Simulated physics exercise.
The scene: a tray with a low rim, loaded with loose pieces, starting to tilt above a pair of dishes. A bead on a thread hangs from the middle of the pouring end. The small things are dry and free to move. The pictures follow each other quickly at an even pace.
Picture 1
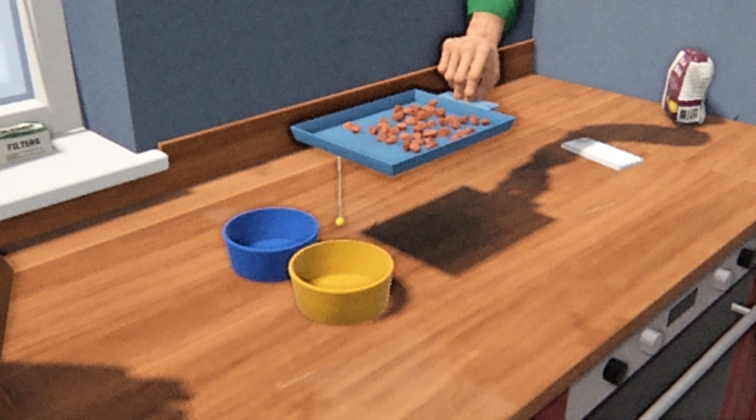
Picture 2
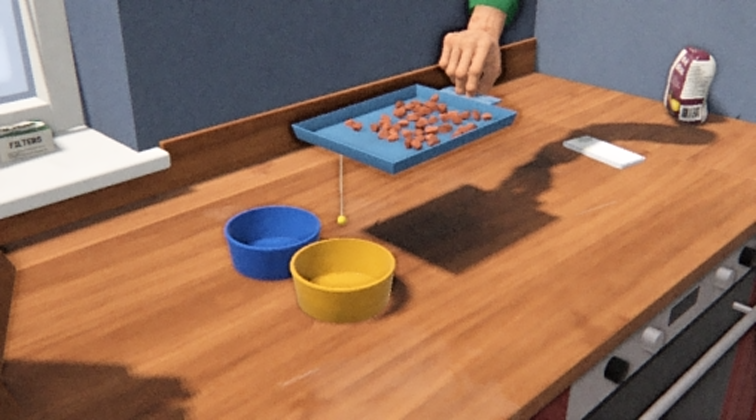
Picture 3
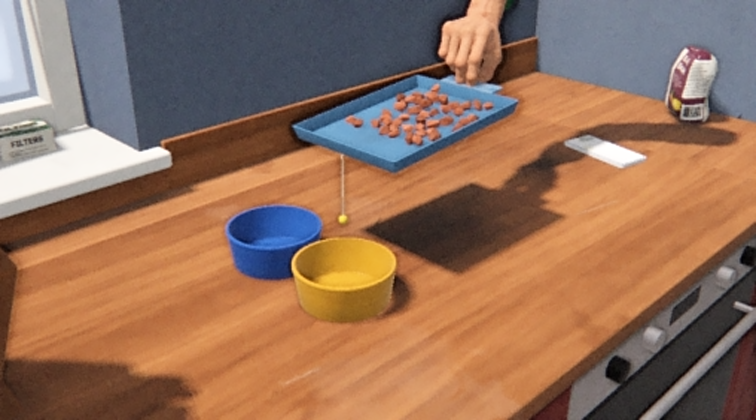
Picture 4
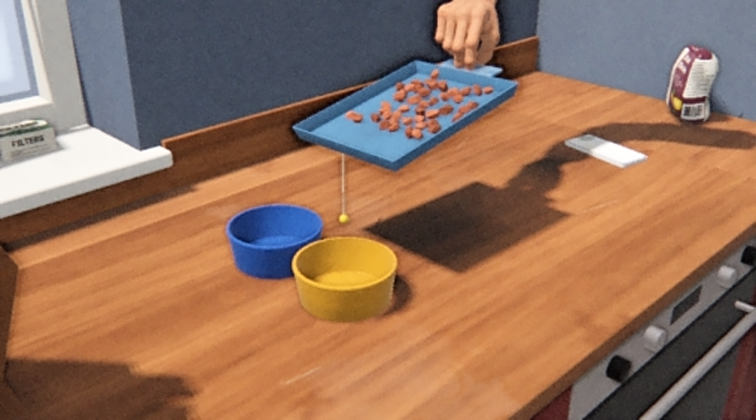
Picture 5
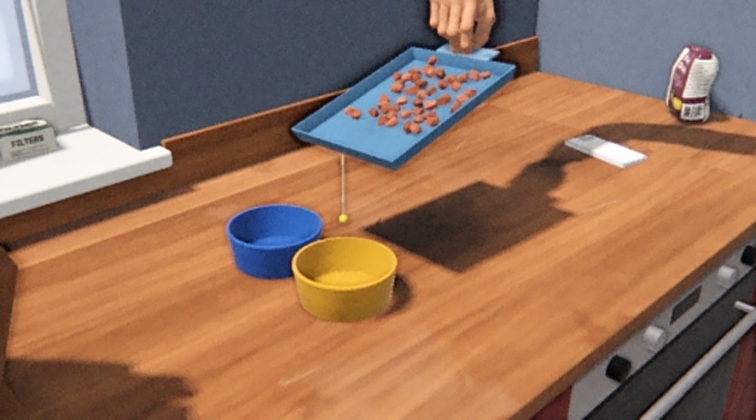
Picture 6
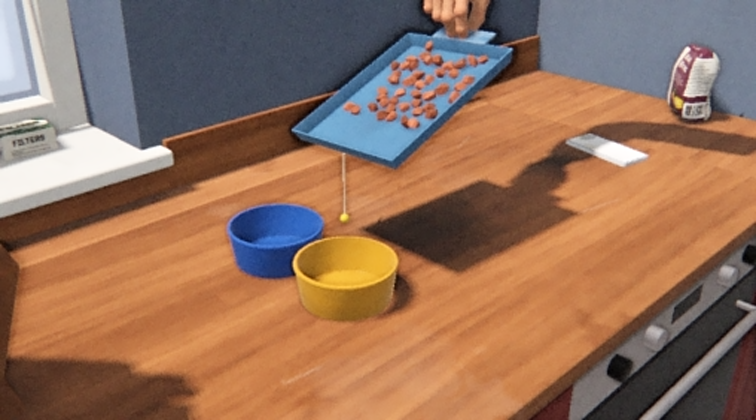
The clip opens on a blue tray of small reddish-brown pieces, held nearly level by a hand above a wooden counter, near a blue dish and a yellow dish. The hand then raises the tray's far end, tilting it steadily toward its lower left corner, while the yellow bead hangs on its thread and the dishes stay put.
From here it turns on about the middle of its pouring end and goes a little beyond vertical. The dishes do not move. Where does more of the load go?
The left-hand dish gets more.
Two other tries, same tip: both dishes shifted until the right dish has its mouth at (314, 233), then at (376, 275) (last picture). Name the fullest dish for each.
One: The right-hand dish. Two: Left.
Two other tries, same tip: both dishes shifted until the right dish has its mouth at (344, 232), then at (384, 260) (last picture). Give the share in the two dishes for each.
Near 50 % and 70 %.
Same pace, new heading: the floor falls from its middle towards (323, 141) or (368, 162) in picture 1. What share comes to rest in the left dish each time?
In turn 70 and 0 in a hundred.
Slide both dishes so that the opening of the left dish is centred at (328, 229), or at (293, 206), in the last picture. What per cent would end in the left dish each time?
In turn 50 and 20 in a hundred.
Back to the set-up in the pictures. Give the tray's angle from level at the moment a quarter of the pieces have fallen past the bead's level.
Around 80° of tilt.
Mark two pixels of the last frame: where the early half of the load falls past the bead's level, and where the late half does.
Early half (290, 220), late half (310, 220).
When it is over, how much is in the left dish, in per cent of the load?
Near 60 %.
Soon after the last picture, tray tipped steeply; nearly all on the tray; a small part in the air.
A little later, tray tipped past a quarter turn; a small part on the tray; about a quarter in the right dish; about half in the left dish; about a quarter in the air.
Later still, tray tipped past a quarter turn; about a third in the right dish; about two thirds in the left dish; a stray few outside both.
At rest, tray tipped past a quarter turn; about a third in the right dish; about two thirds in the left dish; a stray few outside both.
